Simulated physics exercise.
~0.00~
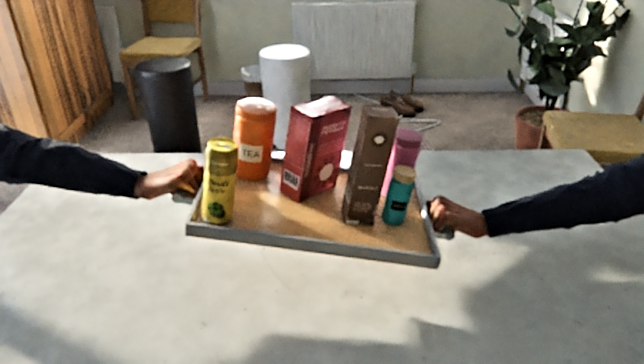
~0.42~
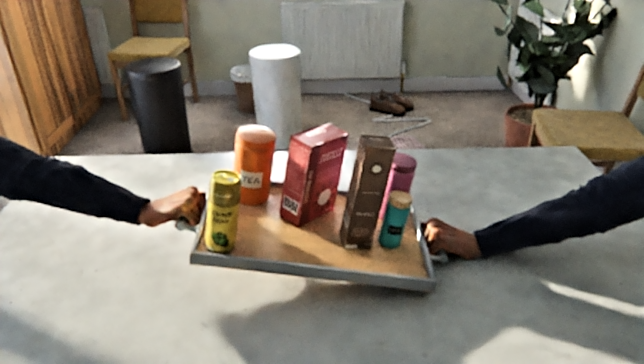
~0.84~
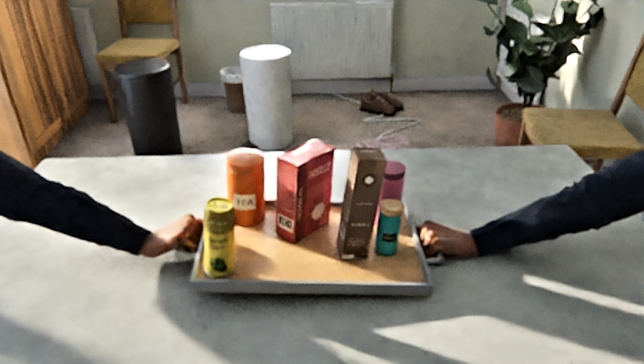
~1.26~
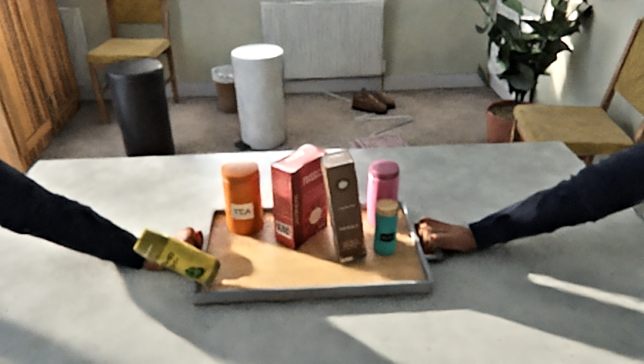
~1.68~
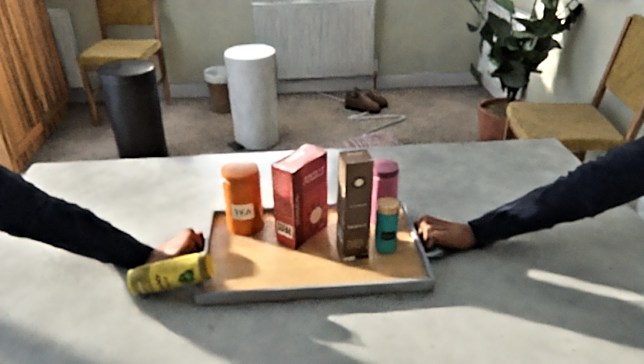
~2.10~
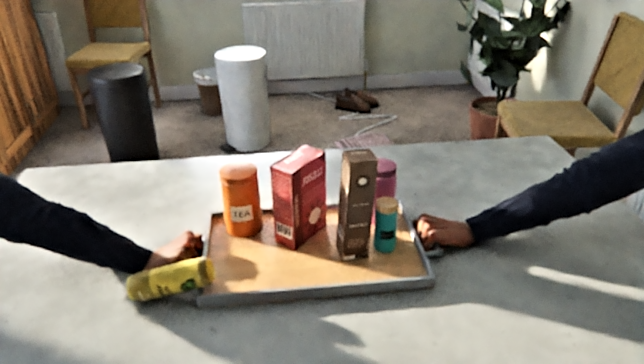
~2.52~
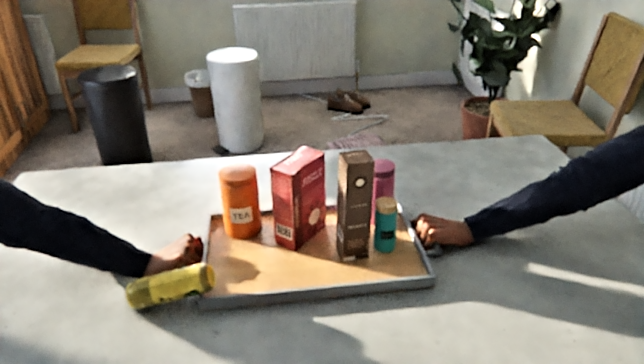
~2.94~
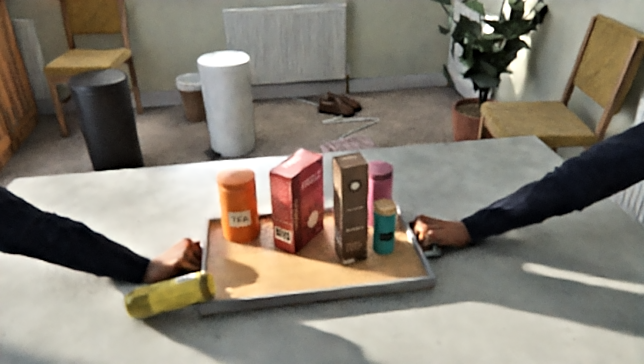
Yellow can toppling off the left end of a tray as two hands lower it onto a table, five other containers staying upright.
